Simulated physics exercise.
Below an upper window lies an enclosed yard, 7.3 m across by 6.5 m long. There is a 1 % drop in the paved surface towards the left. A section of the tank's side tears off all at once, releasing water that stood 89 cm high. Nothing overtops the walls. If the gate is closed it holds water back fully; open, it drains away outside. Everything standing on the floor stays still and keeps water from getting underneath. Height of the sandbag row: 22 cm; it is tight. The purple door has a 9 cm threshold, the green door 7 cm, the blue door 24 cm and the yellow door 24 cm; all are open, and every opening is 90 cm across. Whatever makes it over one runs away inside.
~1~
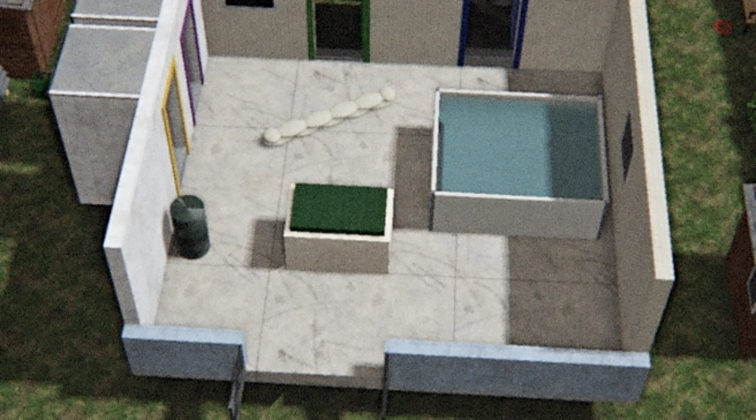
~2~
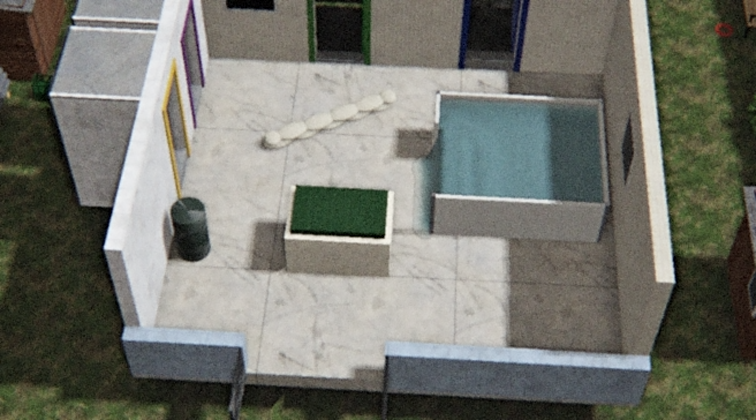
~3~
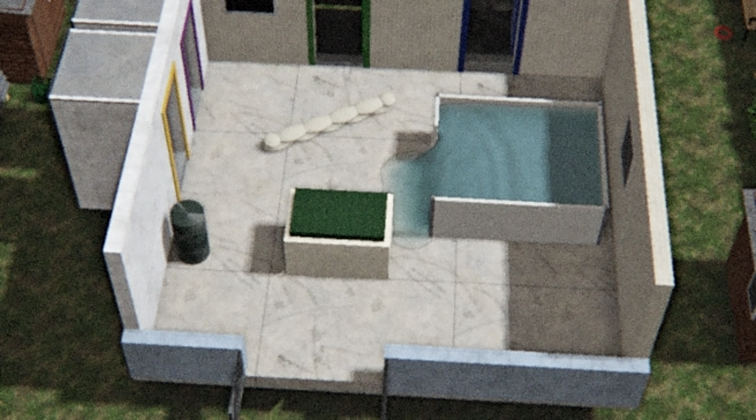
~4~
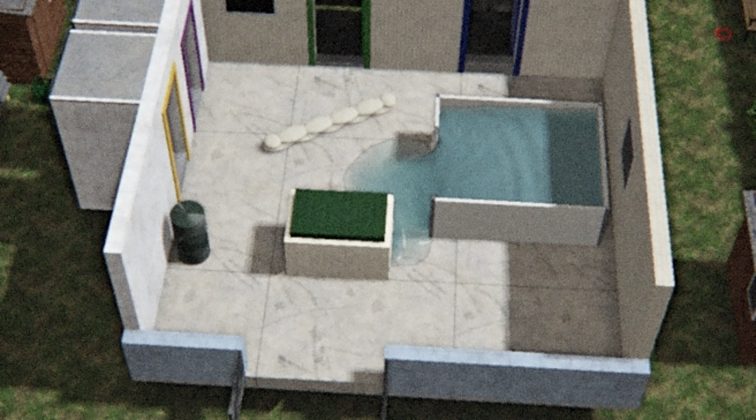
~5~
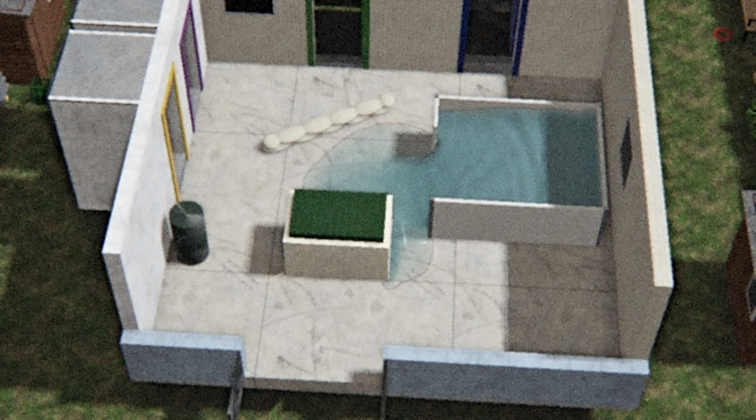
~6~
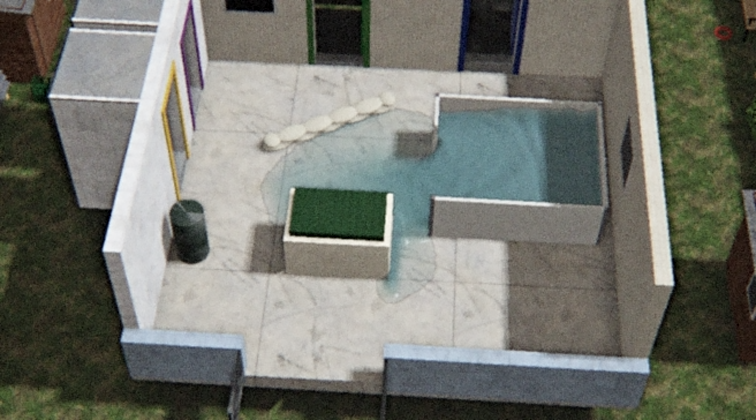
A walled yard paved in pale stone is seen from high above, with grass outside and green and blue doorways at the back, purple and yellow ones on the left. A large water tank stands at right, near a planter topped with green, a row of pale sandbags and a dark barrel. The tank's left side opens, and water pours out, spreading leftward between sandbags and planter and forward past the planter's right side.
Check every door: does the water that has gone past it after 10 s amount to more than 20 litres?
At the end, purple door: Beyond the limit; green door: Beyond the limit; blue door: Short of the limit; yellow door: Beyond the limit.
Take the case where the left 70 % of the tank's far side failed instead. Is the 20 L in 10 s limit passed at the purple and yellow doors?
The purple door comes out more than that and the yellow door less than that.
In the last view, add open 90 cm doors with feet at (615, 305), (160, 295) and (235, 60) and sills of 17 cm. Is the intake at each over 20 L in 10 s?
Check each in turn: The first fails, the second fails, the third succeeds.
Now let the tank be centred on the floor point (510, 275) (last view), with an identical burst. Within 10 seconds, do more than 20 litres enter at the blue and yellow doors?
Blue: Within limit; yellow: Within limit.
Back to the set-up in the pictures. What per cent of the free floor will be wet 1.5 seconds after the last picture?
Around 50 per cent.
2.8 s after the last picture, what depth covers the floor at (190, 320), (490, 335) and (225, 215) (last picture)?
5, 4 and 23 cm, respectively.
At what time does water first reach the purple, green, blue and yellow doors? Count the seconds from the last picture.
So purple at 0.9 s, green at 2.4 s, blue at 3.8 s, and yellow at 0.3 s.
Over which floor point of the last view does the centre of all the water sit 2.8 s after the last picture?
The water is centred near (379, 196).
Then, 0.7 s after the last picture water covers 30 % of the floor and is deepest (50 cm) near (401, 238); purple door not reached, green door not reached, blue door not reached, yellow door 46 cm at the sill, 21 L in.
Then, 1.5 s after the last picture water covers 50 % of the floor and is deepest (62 cm) near (183, 185); purple door 11 cm at the sill, 0 L in, green door not reached, blue door not reached, yellow door 57 cm at the sill, 212 L in.
Then, 2.8 s after the last picture water covers 70 % of the floor and is deepest (47 cm) near (182, 193); purple door 15 cm at the sill, 23 L in, green door 3 cm at the sill, 0 L in, blue door not reached, yellow door 45 cm at the sill, 515 L in.
Then, 5.3 s after the last picture water covers 95 % of the floor and is deepest (30 cm) near (184, 235); purple door 12 cm at the sill, 47 L in, green door 9 cm at the sill, 3 L in, blue door 7 cm at the sill, 0 L in, yellow door 28 cm at the sill, 629 L in.
Then, 9.3 s after the last picture water covers 95 % of the floor and is deepest (18 cm) near (480, 77); purple door 14 cm at the sill, 91 L in, green door 12 cm at the sill, 45 L in, blue door 15 cm at the sill, 0 L in, yellow door 15 cm at the sill, 636 L in.
